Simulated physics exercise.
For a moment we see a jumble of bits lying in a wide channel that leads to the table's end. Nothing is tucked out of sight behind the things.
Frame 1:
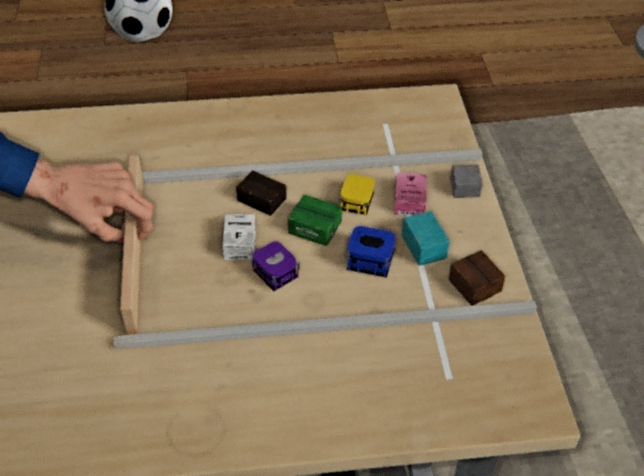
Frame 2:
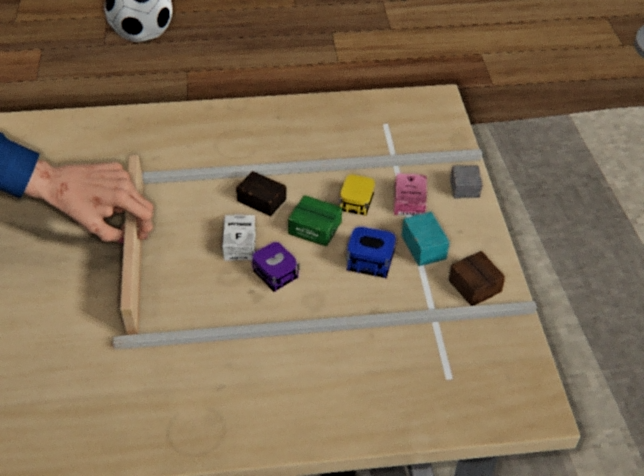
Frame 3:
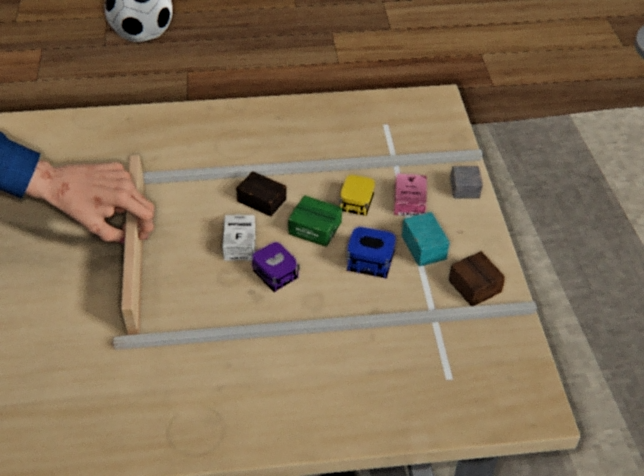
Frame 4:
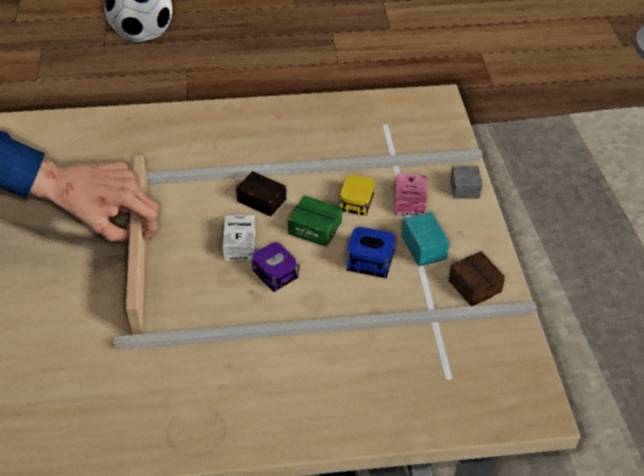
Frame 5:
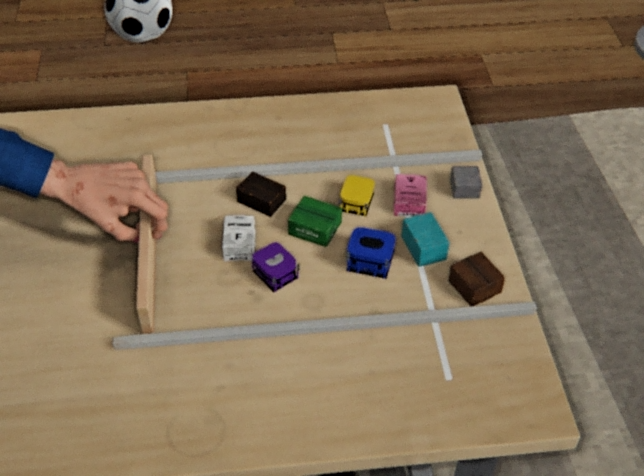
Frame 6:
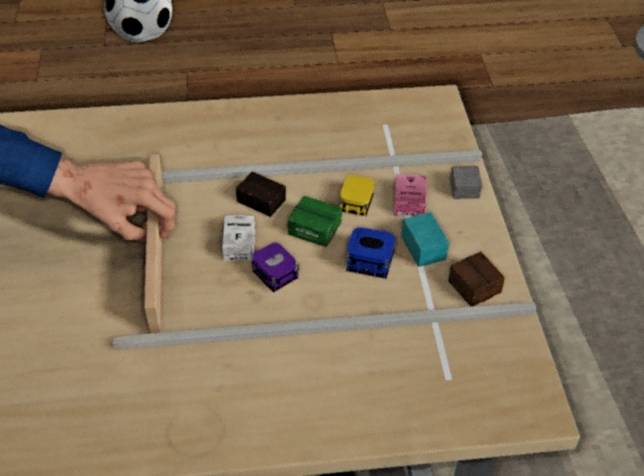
On a wooden table, small coloured boxes and blocks lie scattered between two grey rails, some near a white line. A hand holds an upright wooden board at the left, first still, then slides it slightly right without touching them.
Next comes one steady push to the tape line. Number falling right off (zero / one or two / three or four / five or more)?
One or two.
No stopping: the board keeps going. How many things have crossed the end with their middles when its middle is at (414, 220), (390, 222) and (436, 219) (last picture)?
Going through the three places, I get 1, 1 and 3.
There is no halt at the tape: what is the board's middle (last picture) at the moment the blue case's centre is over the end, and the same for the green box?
First one: Around (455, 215). Other one: Around (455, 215).
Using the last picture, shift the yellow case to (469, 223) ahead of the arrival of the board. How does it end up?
From that start, the object then does not stay.
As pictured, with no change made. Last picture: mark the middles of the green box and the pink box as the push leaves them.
Final centres, in order: Near (462, 218), near (491, 192).
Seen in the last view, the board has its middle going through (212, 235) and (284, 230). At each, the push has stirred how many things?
0 by the first point, 4 by the second.
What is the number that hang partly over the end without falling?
2 in all.
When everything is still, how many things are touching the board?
3 in contact.
A little later, none off yet; grey block at rest near (466, 183); brown box at rest near (476, 279); turquoise block at rest near (425, 239).
Next, none off yet; grey block shifted about its own width near (486, 178); brown box at rest near (476, 279); turquoise block shifted about its own width near (468, 236).
When it is over, the number that fall off is one or two; down, grey block.
